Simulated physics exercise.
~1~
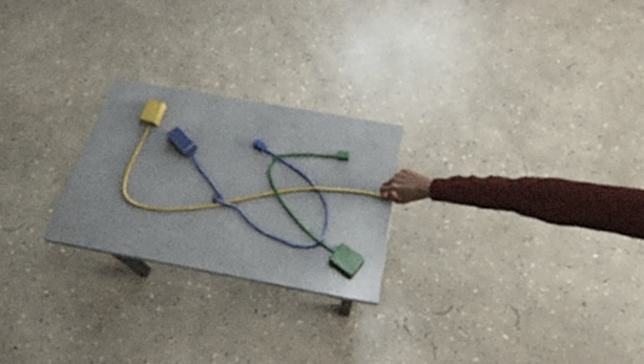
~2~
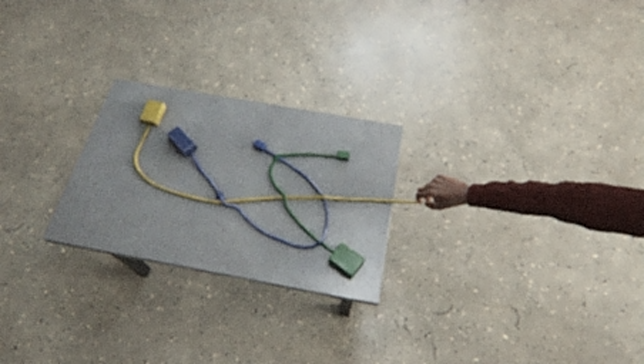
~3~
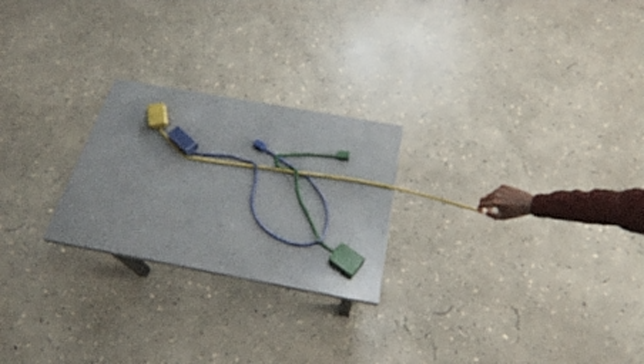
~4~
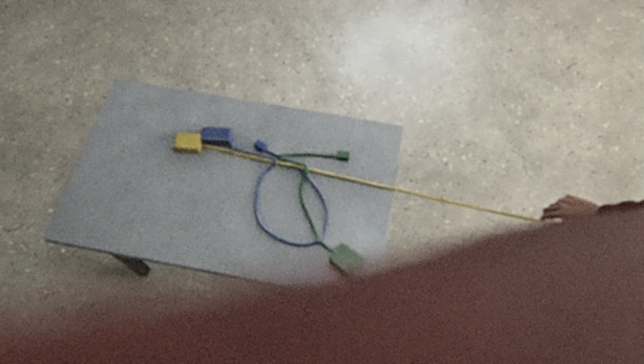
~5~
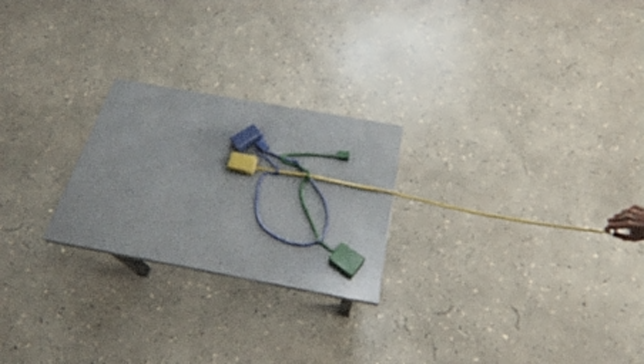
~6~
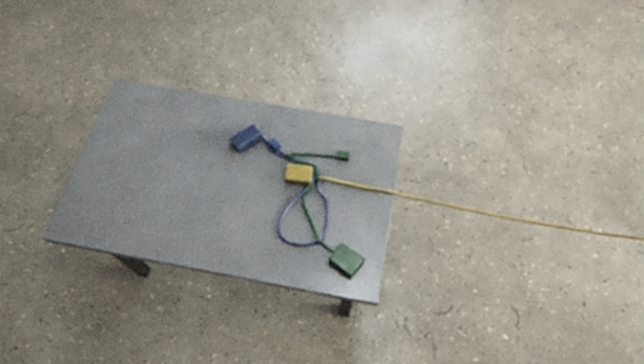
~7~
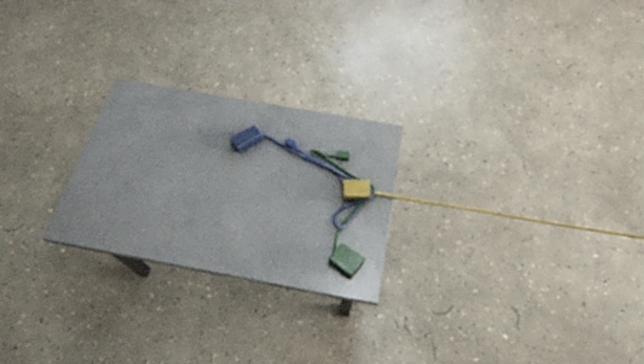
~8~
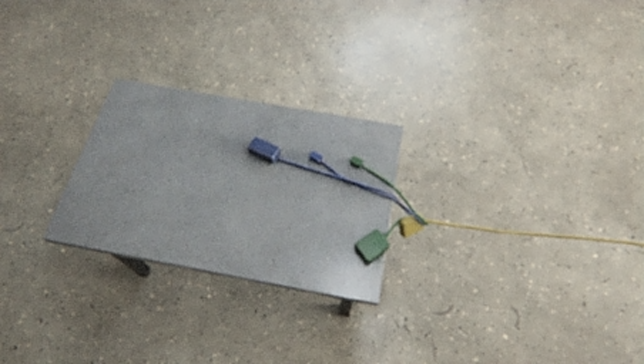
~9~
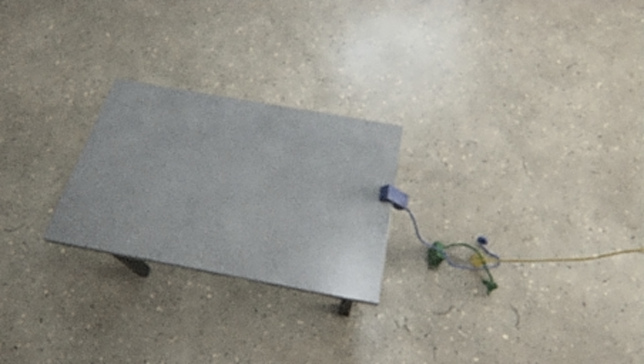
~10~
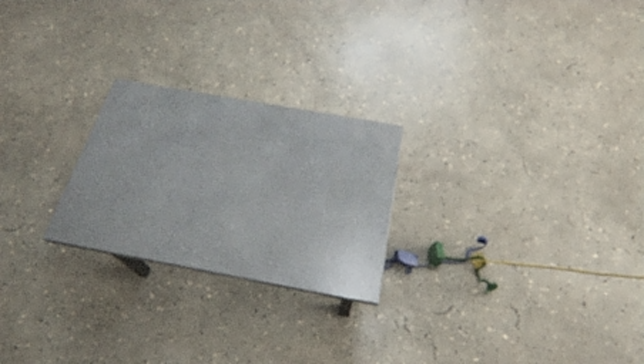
On a grey table, a hand pulling a yellow cable rightwards, dragging tangled blue and green chargers over the edge with it.
